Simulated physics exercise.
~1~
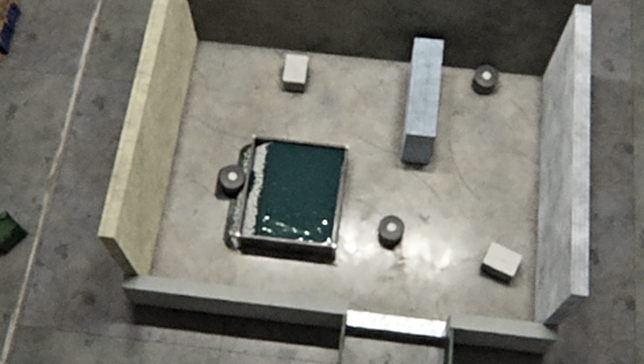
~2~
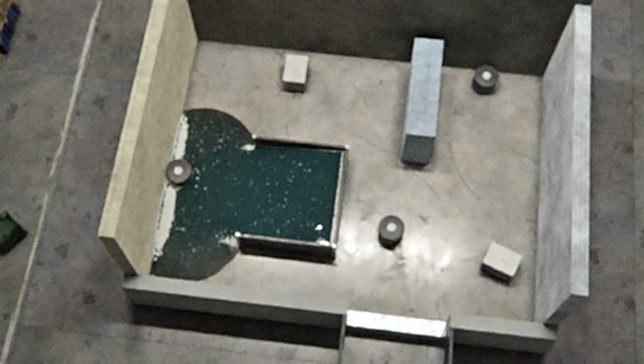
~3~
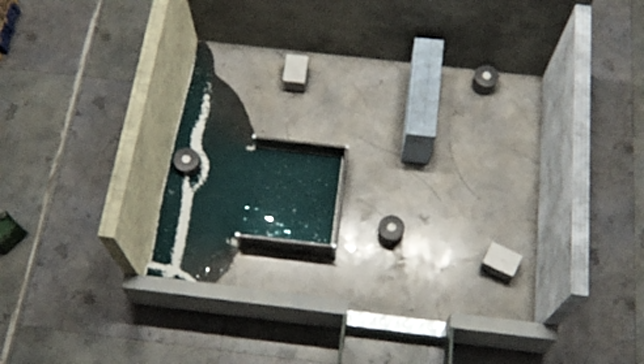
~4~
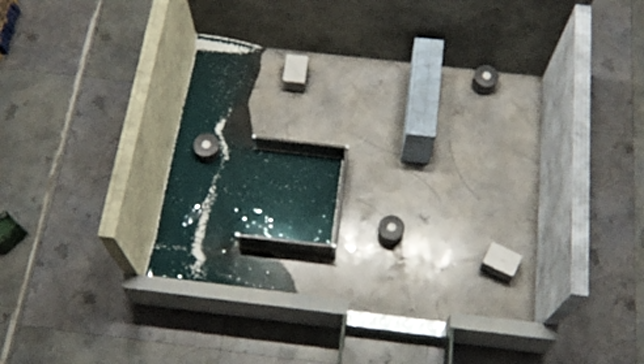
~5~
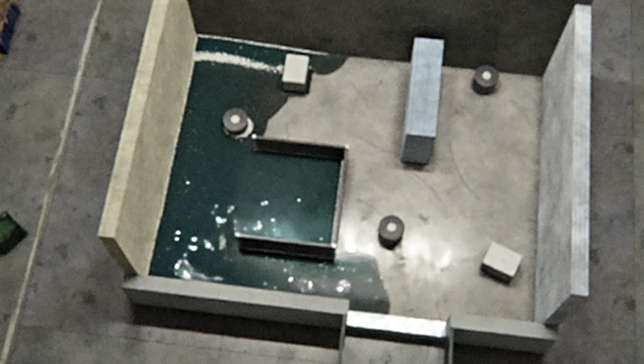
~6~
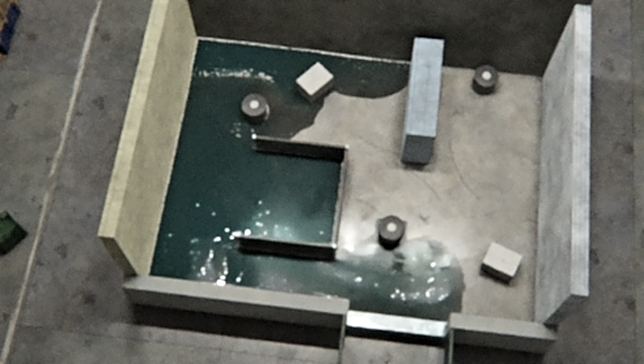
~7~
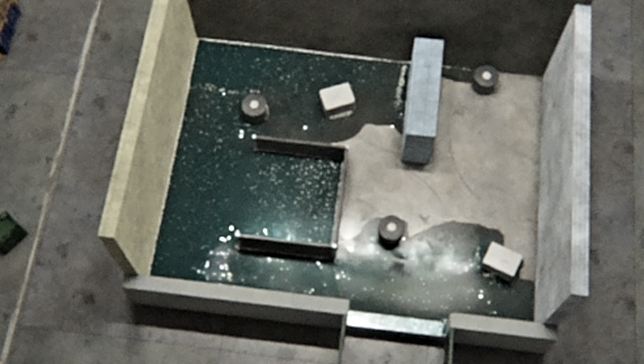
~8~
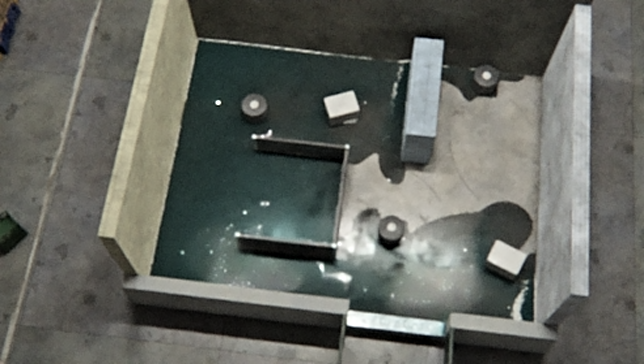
Dark green water bursts left from a tank, spreads across the floor and shifts two objects.
